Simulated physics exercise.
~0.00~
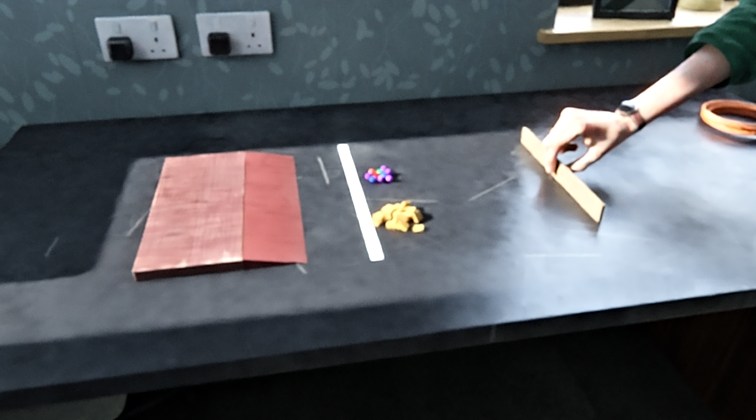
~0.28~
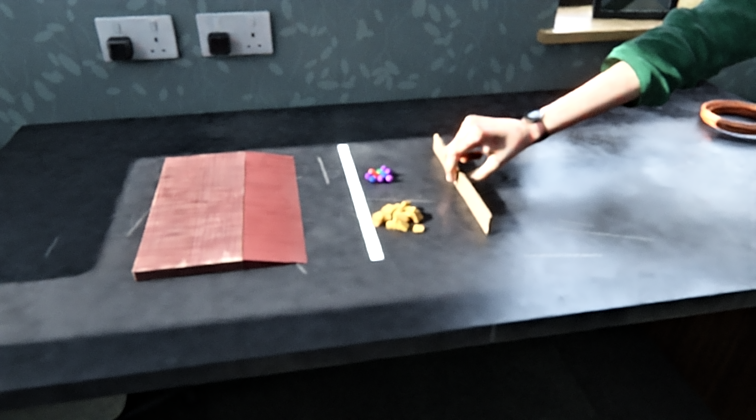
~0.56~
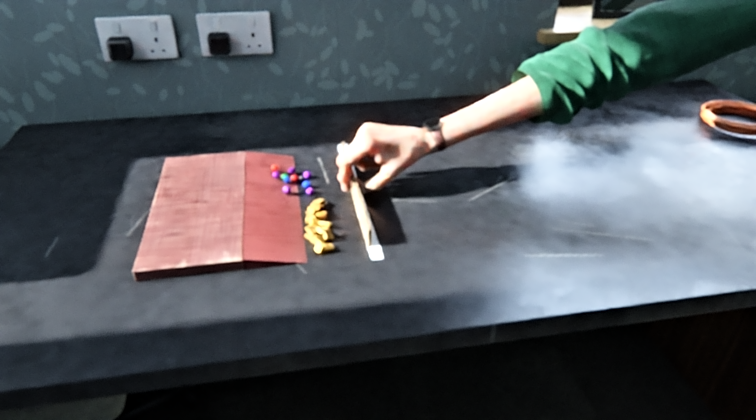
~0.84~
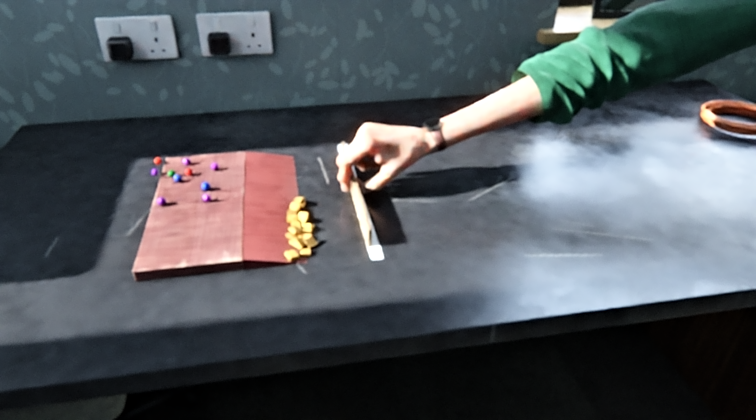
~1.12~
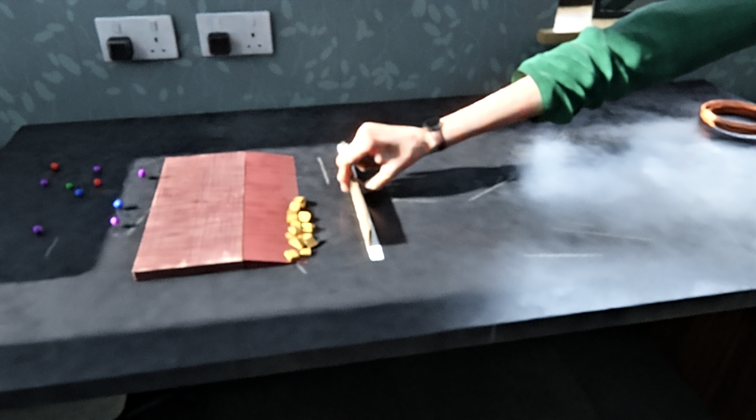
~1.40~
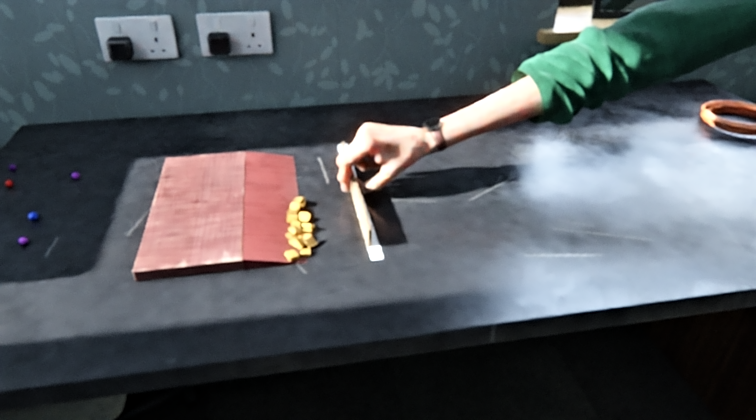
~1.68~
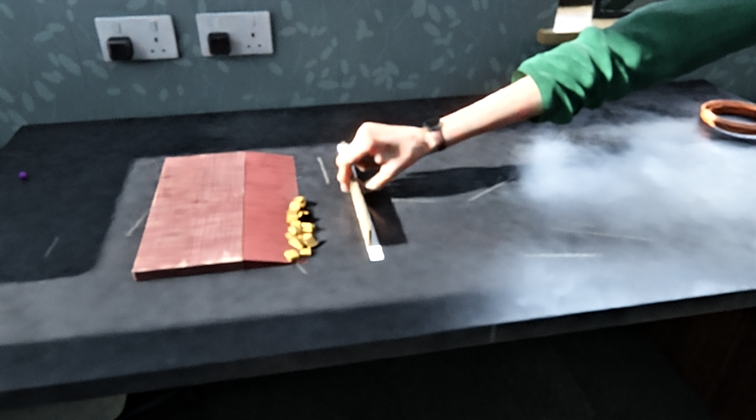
A hand in a green sleeve holds a strip of card upright at the right of a dark tabletop, seen from slightly above, with two sockets on the wall behind. At the left lies a reddish slab with a short ramp facing a strip of white tape, and right of the tape sit small colourful beads behind a yellow heap. The hand sweeps the card left, pushing both heaps, and stops at the tape. The beads roll up the ramp, cross the slab and scatter off to the left. The yellow pieces slide on but stall around the ramp's foot, some resting on it.
